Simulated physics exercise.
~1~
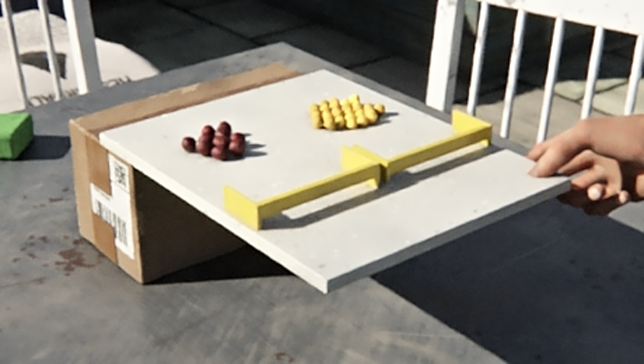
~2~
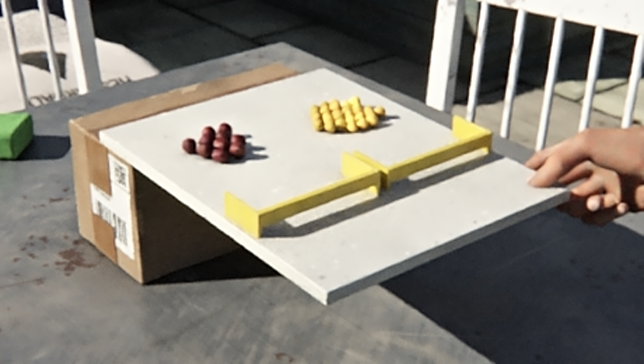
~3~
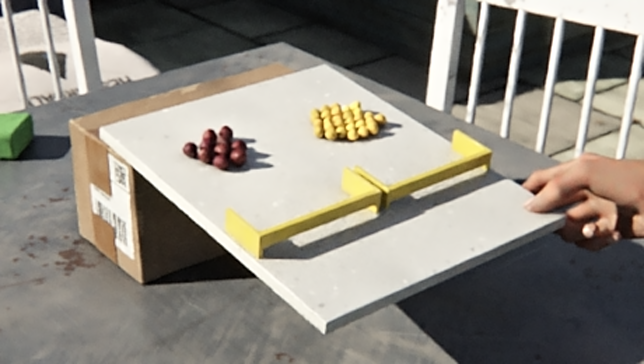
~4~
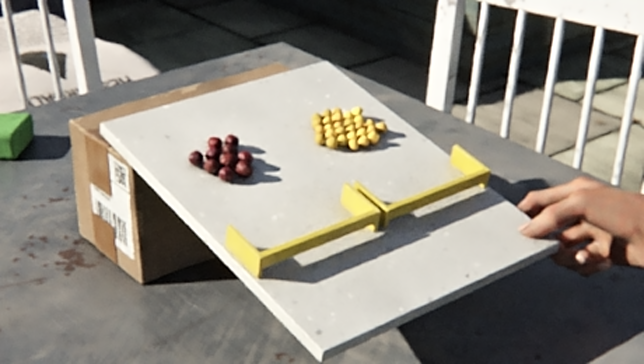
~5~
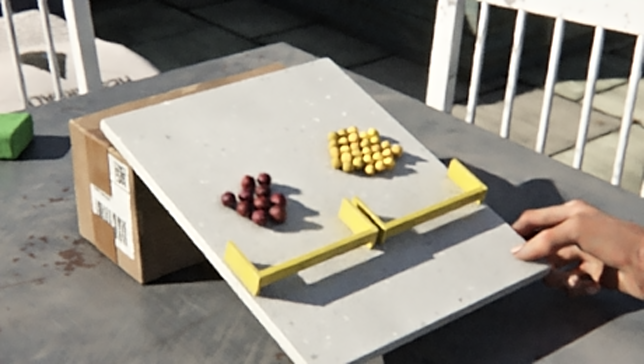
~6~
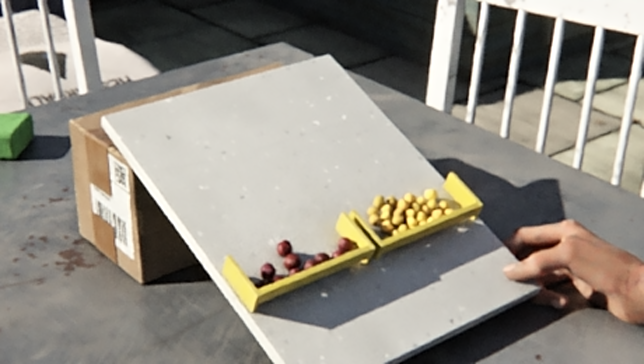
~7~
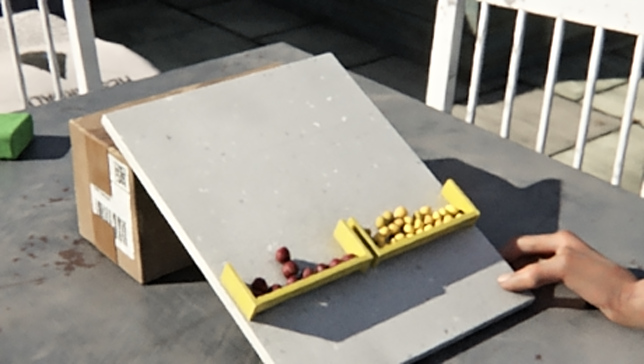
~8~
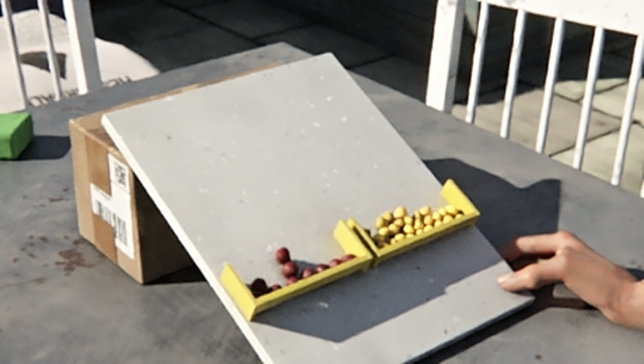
At first, a pale board rests with one end on a cardboard box while a hand at the right holds the other end up, with a cluster of dark red balls and a cluster of yellow ones sitting above two yellow gates. The hand gradually lowers its end, and the board tilts more steeply. Both clusters begin to slide down the slope, still bunched together. They reach the gates and spread out along them as the hand brings the board down to the table. In the end, the red balls lie behind the left gate and the yellow ones behind the right, all still.
